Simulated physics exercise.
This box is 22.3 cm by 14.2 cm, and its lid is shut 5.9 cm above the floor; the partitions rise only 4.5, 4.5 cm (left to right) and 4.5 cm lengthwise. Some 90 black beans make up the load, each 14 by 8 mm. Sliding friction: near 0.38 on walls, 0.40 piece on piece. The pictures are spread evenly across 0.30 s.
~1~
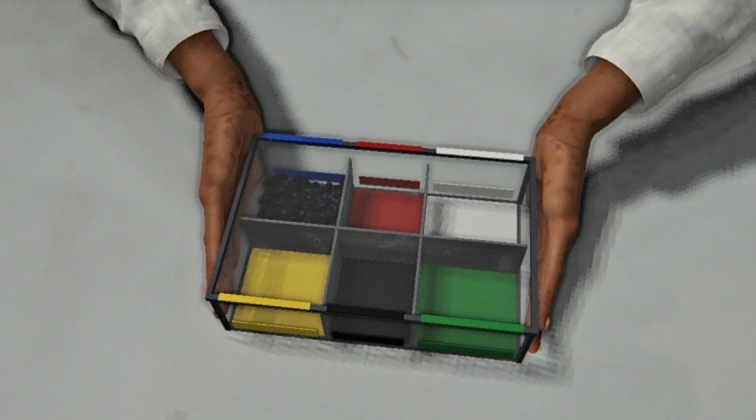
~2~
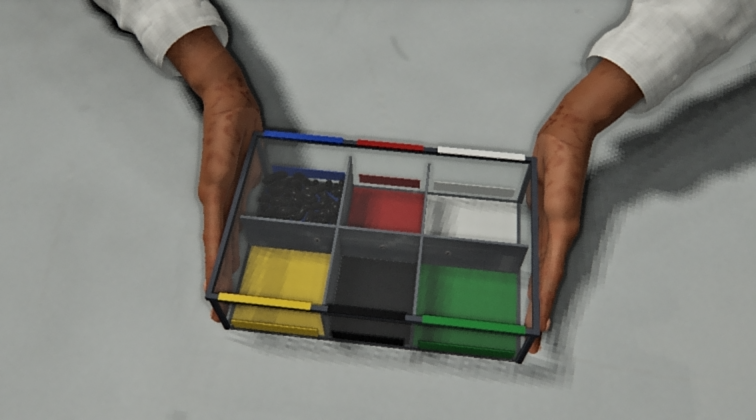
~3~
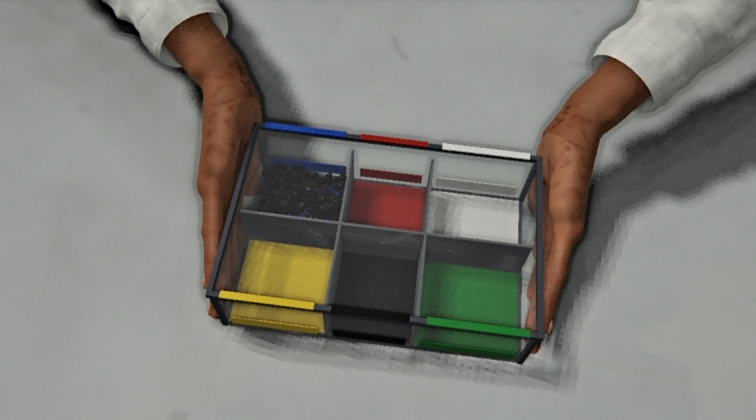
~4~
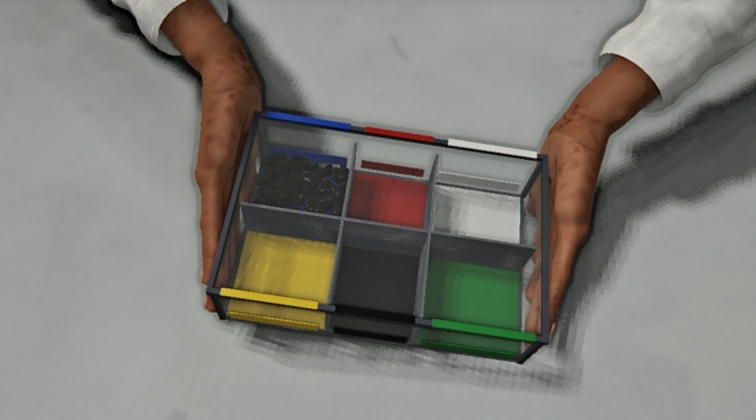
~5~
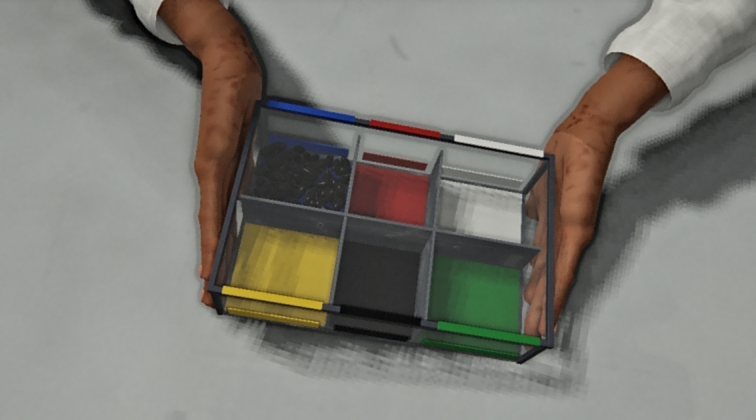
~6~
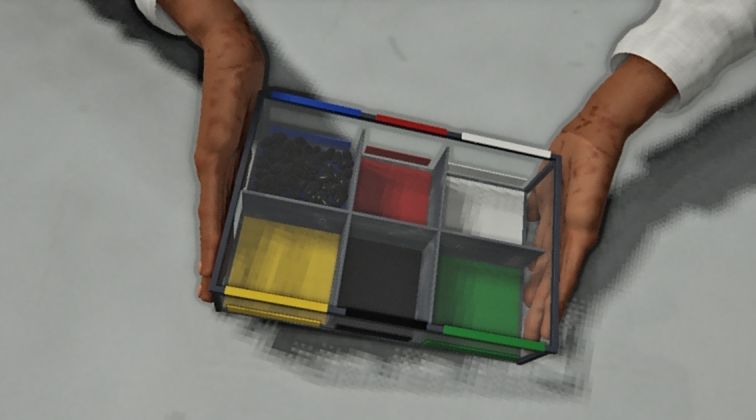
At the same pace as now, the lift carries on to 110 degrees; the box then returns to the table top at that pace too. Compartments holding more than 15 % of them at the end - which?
In the end red: Fails. Blue: Succeeds. Green: Succeeds. Yellow: Fails. White: Fails. Black: Fails.
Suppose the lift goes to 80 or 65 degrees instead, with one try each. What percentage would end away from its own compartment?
Roughly 20 percent, then roughly 5 percent.
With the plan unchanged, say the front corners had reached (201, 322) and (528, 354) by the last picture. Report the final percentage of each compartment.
By the end, red has 0%, blue has 60%, green has 0%, yellow has 40%, white has 0% and black has 0%.
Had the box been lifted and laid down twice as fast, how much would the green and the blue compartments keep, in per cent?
Result in per cent: Green 15; blue 75.
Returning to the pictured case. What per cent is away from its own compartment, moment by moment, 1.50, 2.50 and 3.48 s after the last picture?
In turn: 25, 30, 30.
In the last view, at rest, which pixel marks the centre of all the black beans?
About (327, 238).
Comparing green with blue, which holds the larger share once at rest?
The blue one.
Then, 1.50 s after the last picture, tilt 110 degrees; red 5 %, blue 75 %, green 15 %, black 5 %.
Then, 2.50 s after the last picture, tilt 50 degrees; red 5 %, blue 70 %, green 20 %.
Then, 3.48 s after the last picture, tilt 0 degrees; red 5 %, blue 70 %, green 20 %.
In the end, red 5 %, blue 70 %, green 20 %, yellow 0 %, white 0 %, black 0 %.
